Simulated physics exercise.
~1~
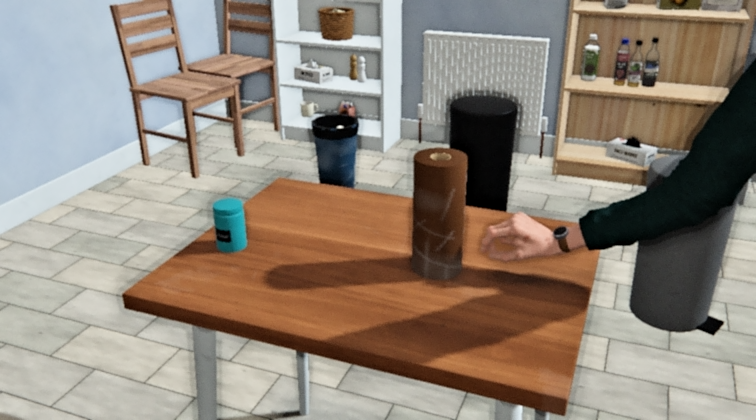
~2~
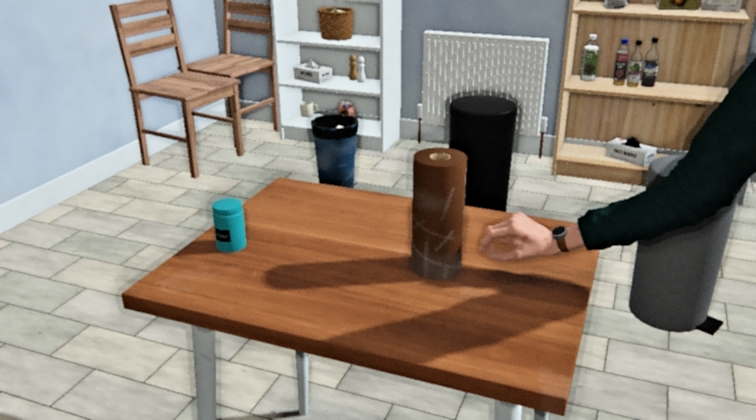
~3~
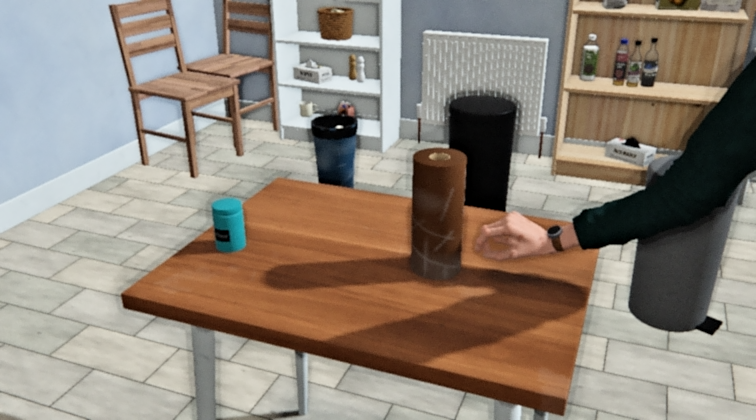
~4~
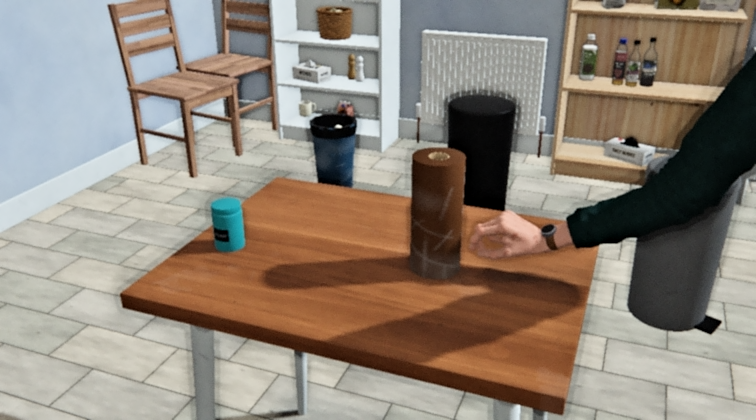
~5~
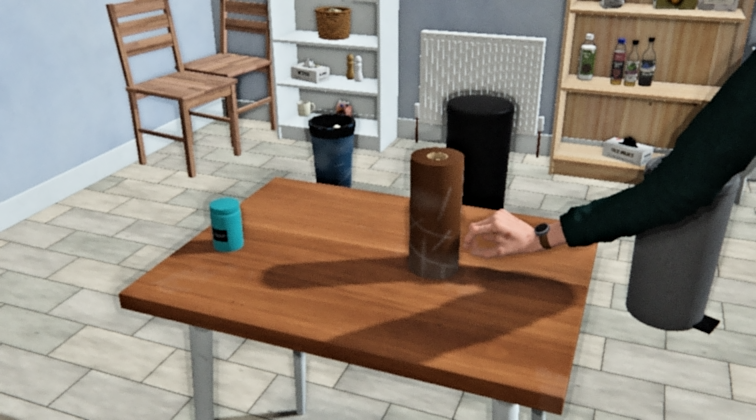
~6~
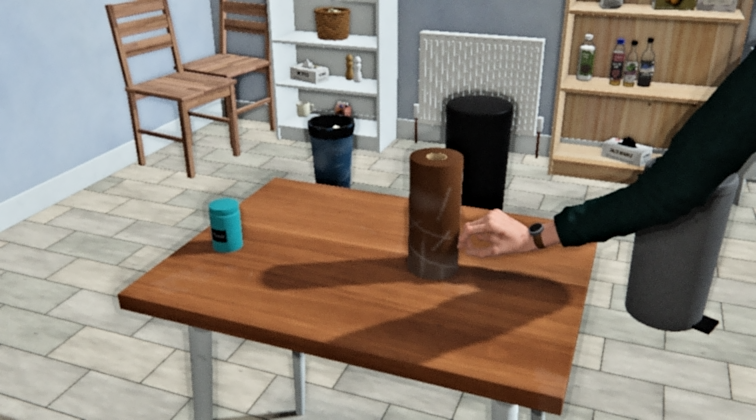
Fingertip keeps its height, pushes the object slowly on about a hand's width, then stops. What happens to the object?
Remains balanced.
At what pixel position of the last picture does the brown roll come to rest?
Close to (380, 205) in the last picture.
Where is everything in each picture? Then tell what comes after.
The first frame shows brown roll (439, 214).
The second frame shows brown roll (438, 214).
The third frame shows brown roll (438, 214).
The fourth frame shows brown roll (437, 214).
The fifth frame shows brown roll (435, 214).
The sixth frame shows brown roll (435, 214).
Then, 0.50 s later than the last frame, brown roll moved a little near (414, 211).
Then, 0.90 s later than the last frame, brown roll moved about its own width near (396, 208).
When it is over, moved from the start, brown roll. End places, in pixels of the last picture, brown roll near (380, 205).
